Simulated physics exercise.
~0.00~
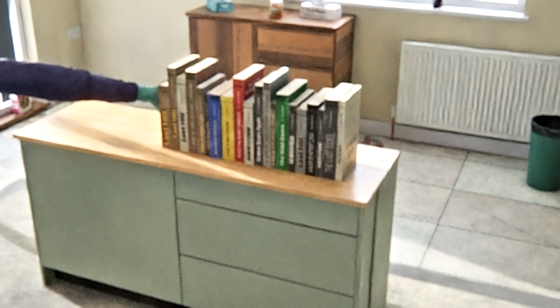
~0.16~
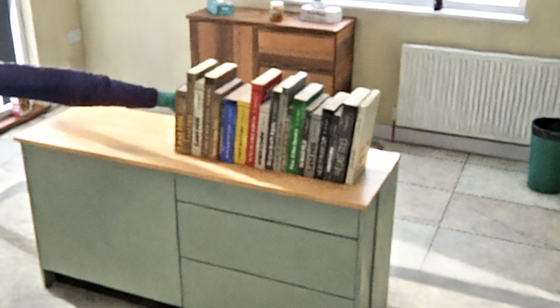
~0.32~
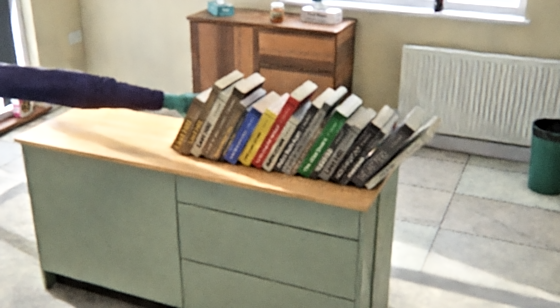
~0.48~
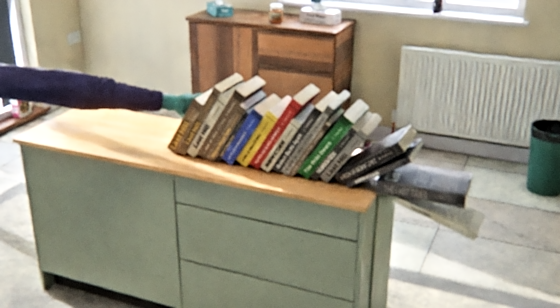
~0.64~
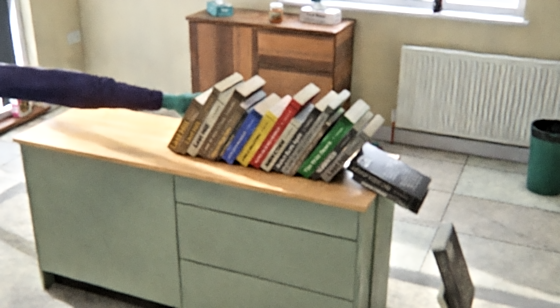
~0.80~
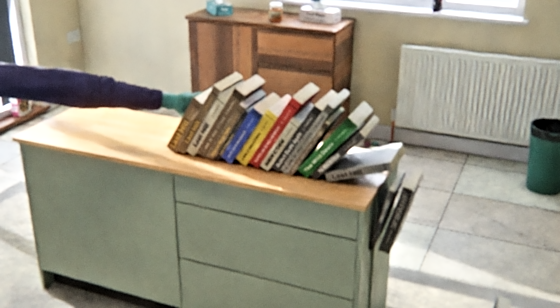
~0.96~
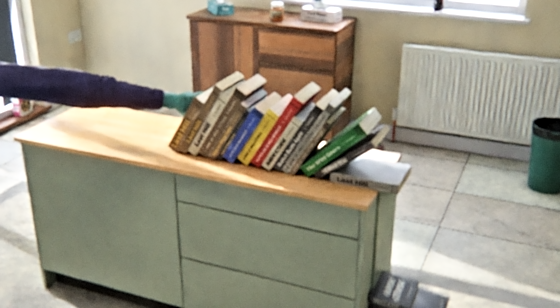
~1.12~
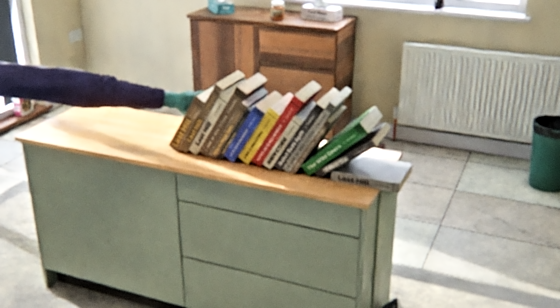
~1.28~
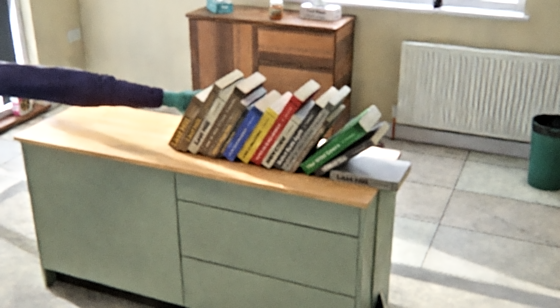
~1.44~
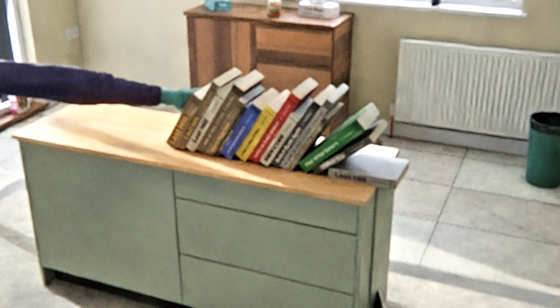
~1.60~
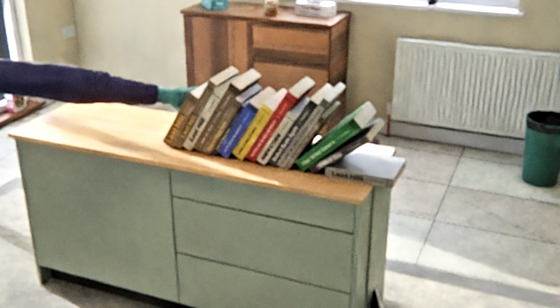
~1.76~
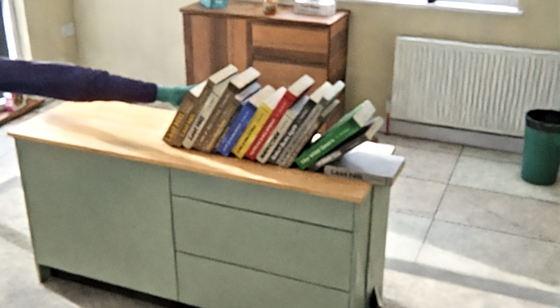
In a sunlit room, a gloved hand at the left pushed a row of upright books along a green cabinet's wooden top until they tipped rightward; a few dropped off the right end, while the rest, including the green one, stayed leaning on top.
